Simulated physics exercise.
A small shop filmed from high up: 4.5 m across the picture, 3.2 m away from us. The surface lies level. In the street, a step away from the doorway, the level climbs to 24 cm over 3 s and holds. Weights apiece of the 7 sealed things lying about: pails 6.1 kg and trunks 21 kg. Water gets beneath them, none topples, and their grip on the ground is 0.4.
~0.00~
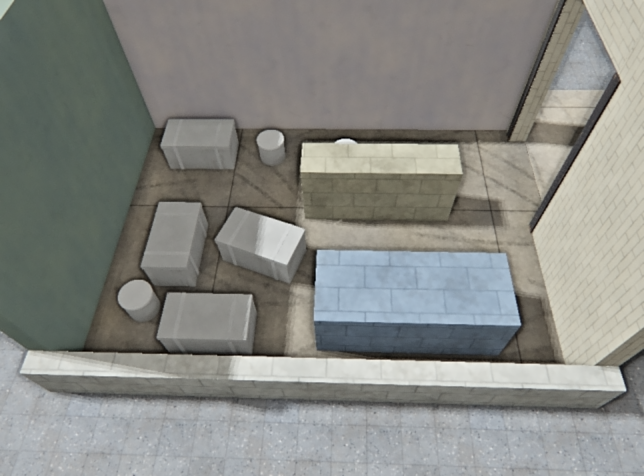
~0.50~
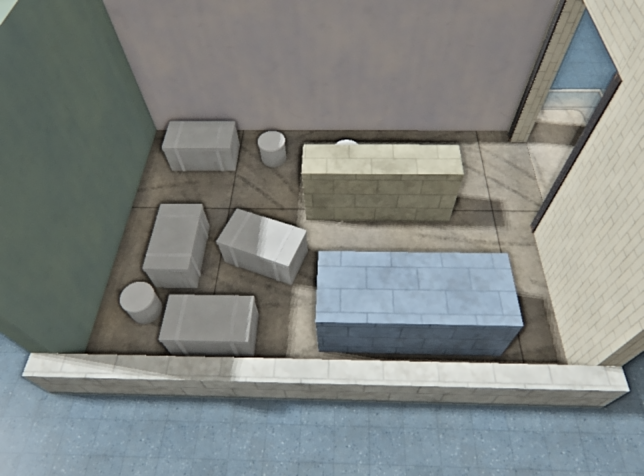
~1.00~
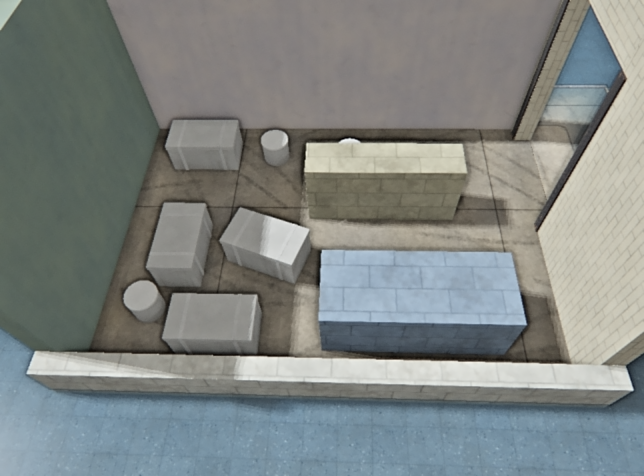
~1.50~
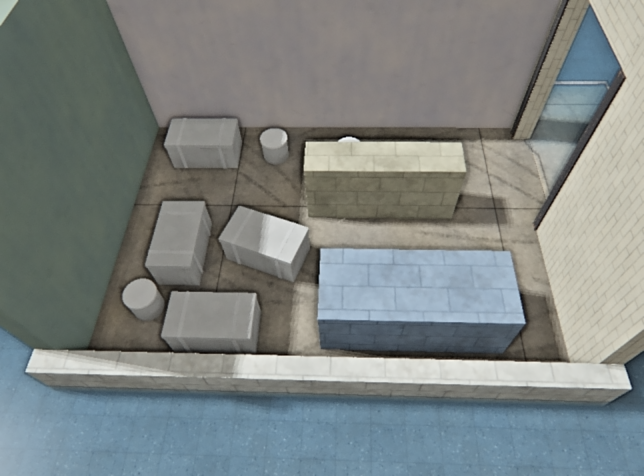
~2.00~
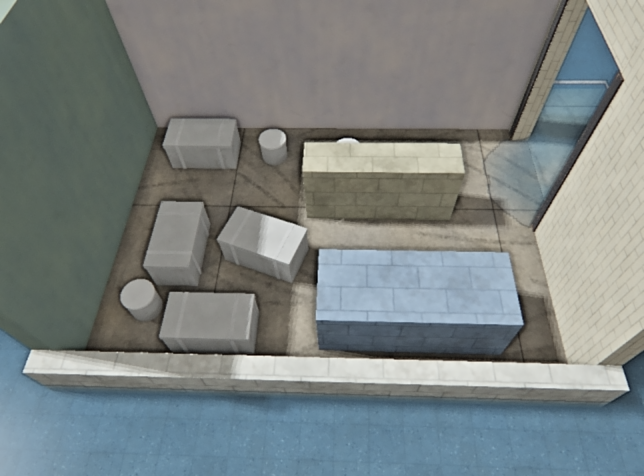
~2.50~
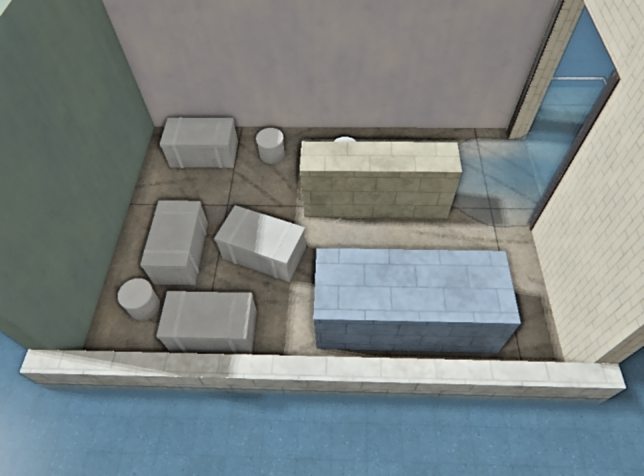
A small walled shop with a doorway at the upper right is seen from high above, with paving in front. Grey block-like trunks and pale round pails sit on the brown floor at left, beside a long beige block and a blue one at right. Blue water covers the paving outside, then spreads through the doorway across the floor's right corner, while the objects stay put and the camera sways very slightly.
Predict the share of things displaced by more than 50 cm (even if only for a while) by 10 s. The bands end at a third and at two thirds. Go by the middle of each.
It is two thirds or more.
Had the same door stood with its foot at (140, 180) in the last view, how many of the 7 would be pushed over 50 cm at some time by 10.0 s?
Then 6.
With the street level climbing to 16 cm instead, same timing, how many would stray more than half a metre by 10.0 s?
Then 3.
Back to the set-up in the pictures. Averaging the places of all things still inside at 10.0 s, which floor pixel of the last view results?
At about (241, 292).
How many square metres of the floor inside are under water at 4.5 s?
Some 7.0 m2.
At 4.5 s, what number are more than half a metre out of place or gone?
I count 1.
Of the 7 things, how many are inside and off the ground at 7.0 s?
4 of them.
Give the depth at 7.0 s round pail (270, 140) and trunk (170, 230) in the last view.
Roughly 10 and 6 cm.
After 3.5 s 0 of 7 are over 50 cm from their spots; 0 afloat.
After 4.5 s 1 of 7 are over 50 cm from their spots; 1 afloat.
After 7.0 s 4 of 7 are over 50 cm from their spots; 4 afloat.
After 10.0 s 6 of 7 are over 50 cm from their spots, and 6 have been at some point; 7 afloat.
